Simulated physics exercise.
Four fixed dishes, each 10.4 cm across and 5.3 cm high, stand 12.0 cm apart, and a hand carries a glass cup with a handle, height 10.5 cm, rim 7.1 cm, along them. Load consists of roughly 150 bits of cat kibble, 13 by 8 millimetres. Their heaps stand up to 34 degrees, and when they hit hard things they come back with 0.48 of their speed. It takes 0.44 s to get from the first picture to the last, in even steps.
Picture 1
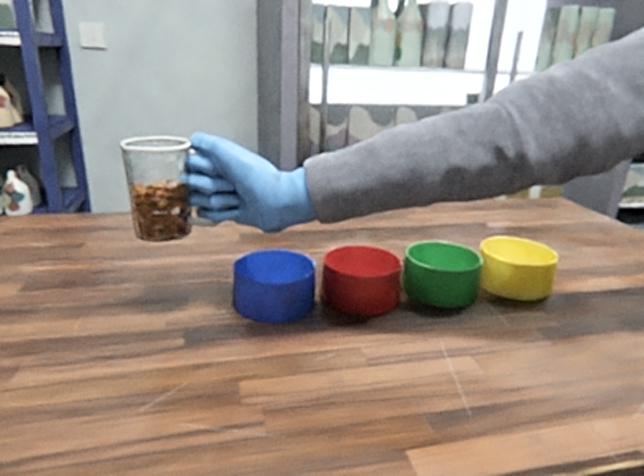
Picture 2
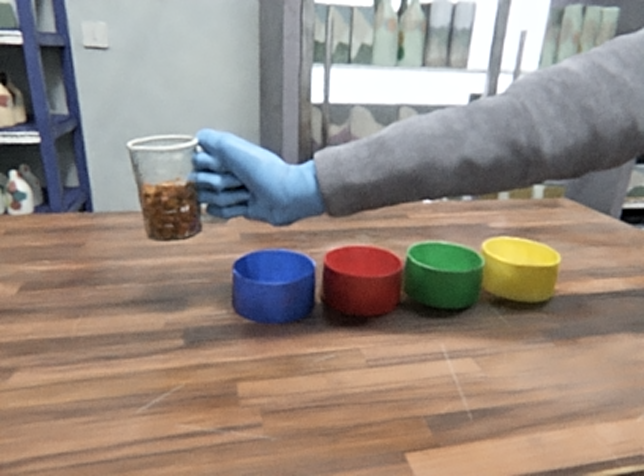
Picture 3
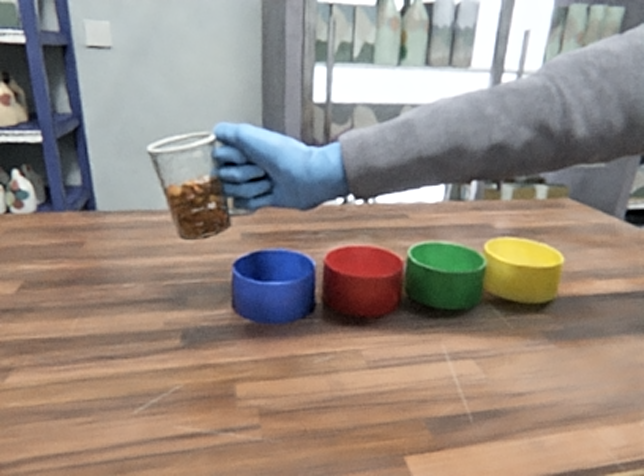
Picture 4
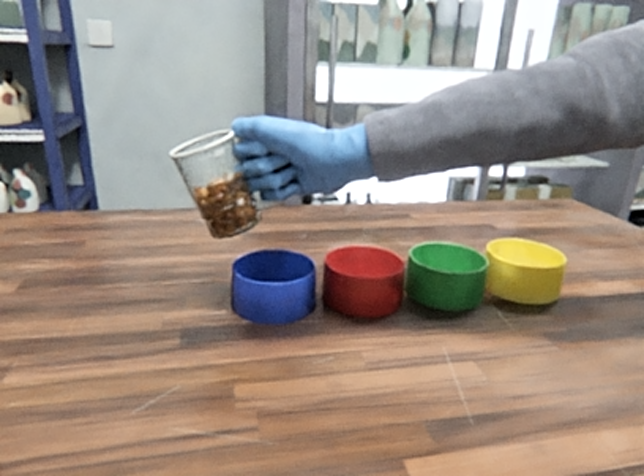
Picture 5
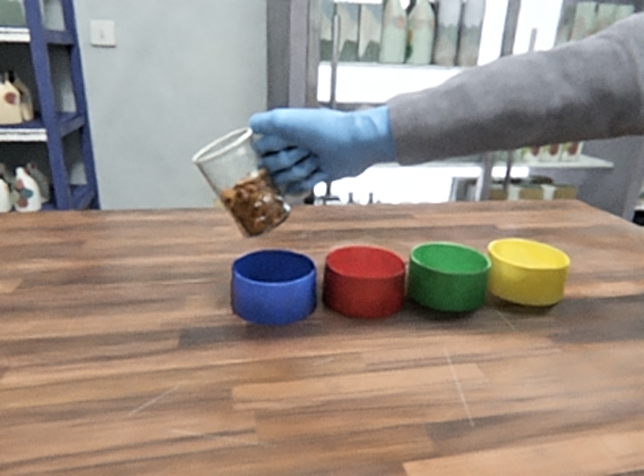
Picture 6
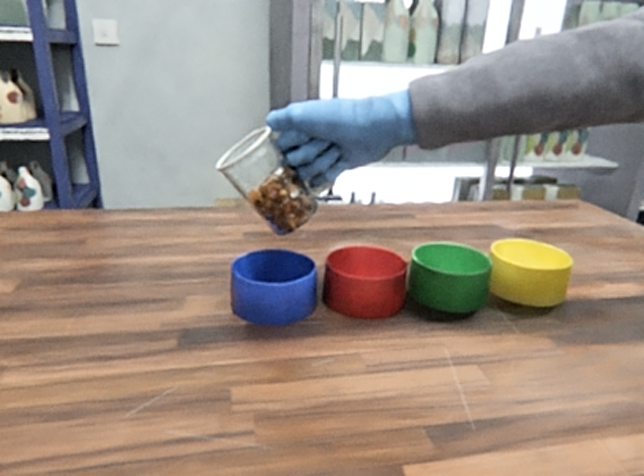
A blue-gloved hand held a clear cup partly filled with brown kibble above a wooden table, then moved it right while steadily tilting it over a blue bowl, beside red, green and yellow ones.
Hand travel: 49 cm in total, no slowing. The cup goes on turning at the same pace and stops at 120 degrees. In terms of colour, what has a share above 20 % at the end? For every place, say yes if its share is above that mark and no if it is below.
Red: No, blue: No, green: Yes, yellow: No, counter: Yes.
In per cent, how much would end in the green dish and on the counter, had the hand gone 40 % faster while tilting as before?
Shares: Green 50, counter 50.
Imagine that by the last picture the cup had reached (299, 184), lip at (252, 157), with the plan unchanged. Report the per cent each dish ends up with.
The red dish keeps 0, the blue one 0, the green one 50 and the yellow one 0.
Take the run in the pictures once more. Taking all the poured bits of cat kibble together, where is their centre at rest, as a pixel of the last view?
Around (465, 286).
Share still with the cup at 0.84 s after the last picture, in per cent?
Some 90 per cent.
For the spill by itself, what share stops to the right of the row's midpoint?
Roughly 100 %.
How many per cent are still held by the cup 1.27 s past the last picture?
Roughly 25 %.
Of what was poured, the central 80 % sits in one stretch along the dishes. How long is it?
13 cm.
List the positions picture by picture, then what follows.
Cup at (160, 189), tilt 0 degrees, lip at (123, 144), moved 0.0 cm; middle of the pieces at (161, 207); blue dish at (275, 265); red dish at (363, 260); green dish at (444, 255); yellow dish at (518, 251), in the first frame.
Cup at (169, 188), tilt 3 degrees, lip at (129, 145), moved 1.1 cm; middle of the pieces at (171, 206), in the second frame.
Cup at (194, 187), tilt 11 degrees, lip at (150, 148), moved 3.9 cm; middle of the pieces at (198, 205), in the third frame.
Cup at (220, 186), tilt 20 degrees, lip at (172, 154), moved 6.9 cm; middle of the pieces at (226, 203), in the fourth frame.
Cup at (245, 185), tilt 28 degrees, lip at (195, 160), moved 9.9 cm; middle of the pieces at (254, 201), in the fifth frame.
Cup at (271, 184), tilt 37 degrees, lip at (218, 166), moved 12.9 cm; middle of the pieces at (281, 198); blue dish at (274, 266); red dish at (366, 261); green dish at (452, 258); yellow dish at (531, 254), in the sixth frame.
Then, 0.51 s after the last picture, tilt 85 degrees; cup holds 100 %.
Then, 0.84 s after the last picture, tilt 117 degrees; cup holds 90 %, green 5 %.
Then, 1.27 s after the last picture, tilt 120 degrees; cup holds 25 %, green 40 %, yellow 10 %.
In the end, red 0 %, blue 0 %, green 55 %, yellow 5 %, counter 40 %.
